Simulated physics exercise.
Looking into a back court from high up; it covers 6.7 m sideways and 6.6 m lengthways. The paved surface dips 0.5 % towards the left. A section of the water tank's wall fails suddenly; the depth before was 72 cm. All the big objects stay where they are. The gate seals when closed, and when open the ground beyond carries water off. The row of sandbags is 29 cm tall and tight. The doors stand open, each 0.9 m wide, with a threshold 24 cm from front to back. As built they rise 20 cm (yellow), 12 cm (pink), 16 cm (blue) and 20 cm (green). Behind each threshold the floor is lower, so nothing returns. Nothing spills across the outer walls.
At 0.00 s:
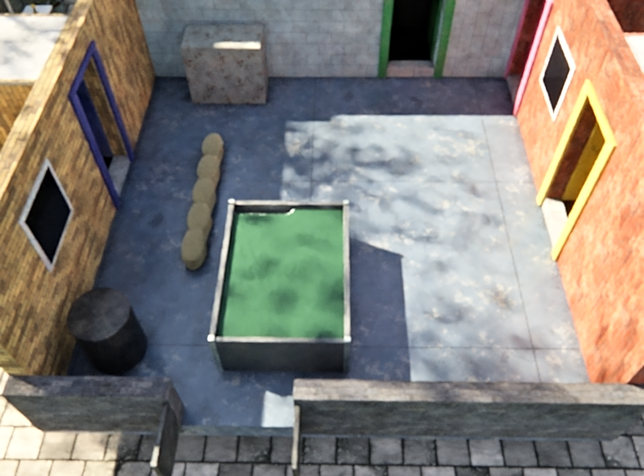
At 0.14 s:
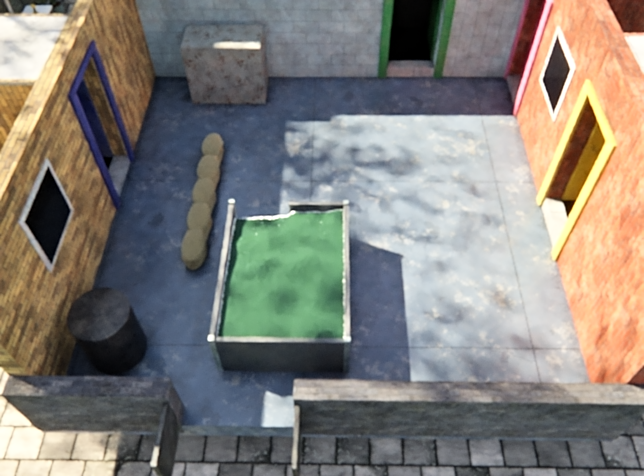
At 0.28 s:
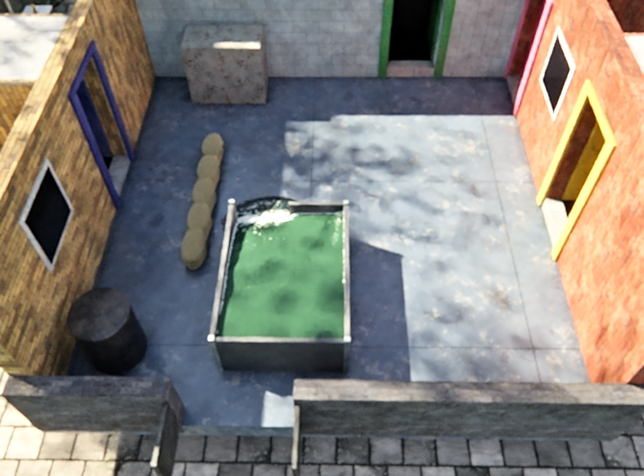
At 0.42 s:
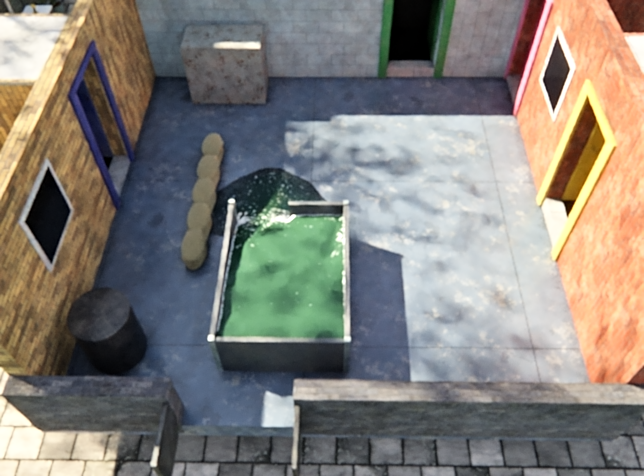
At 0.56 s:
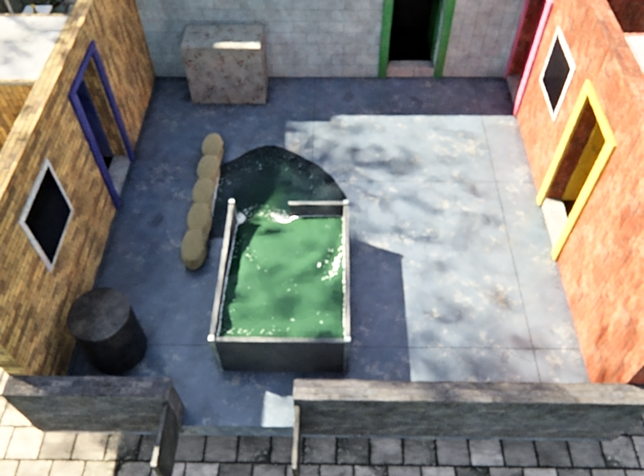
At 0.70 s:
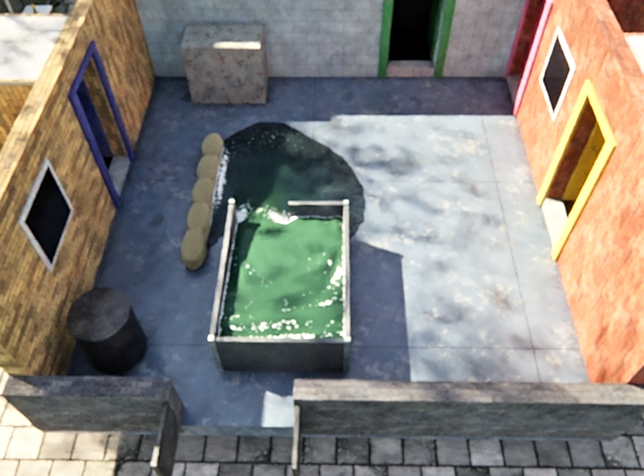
Green water bursts from the far side of a tank and spreads across the courtyard.
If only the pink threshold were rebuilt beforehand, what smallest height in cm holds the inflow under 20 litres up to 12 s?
Some 17 cm above the ground.
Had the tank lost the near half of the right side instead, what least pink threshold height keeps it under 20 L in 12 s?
About 13.0 cm.
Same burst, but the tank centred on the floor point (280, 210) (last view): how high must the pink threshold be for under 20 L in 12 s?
Then roughly 15 cm.
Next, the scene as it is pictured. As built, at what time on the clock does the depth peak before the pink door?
Near 4.0 s.
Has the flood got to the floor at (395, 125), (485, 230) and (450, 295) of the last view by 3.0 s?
In that order: Under water, dry, dry.
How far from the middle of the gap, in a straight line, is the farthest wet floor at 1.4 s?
Roughly 4.0 m.
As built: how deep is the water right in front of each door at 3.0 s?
In cm: Yellow 0, pink 0, blue 4, green 13.
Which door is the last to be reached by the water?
The yellow one.
After 1.4 s water covers 25 % of the floor, deepest (38 cm) near (246, 105); it has not reached the pink door.
After 3.0 s water covers 35 % of the floor, deepest (30 cm) near (297, 80); it has not reached the pink door.
After 12.0 s water covers 95 % of the floor, deepest (10 cm) near (130, 405); 6 cm at the pink door, 84 litres in over its 12 cm threshold.
At the pink door as built, the water arrived by 3.2 s and peaked near 23 cm at 4.0 s.
With a threshold of 13.5 cm, 58 litres would have come in within the 12 s; with 21.5 cm, 3 litres. So under 20 litres takes about 17 cm.
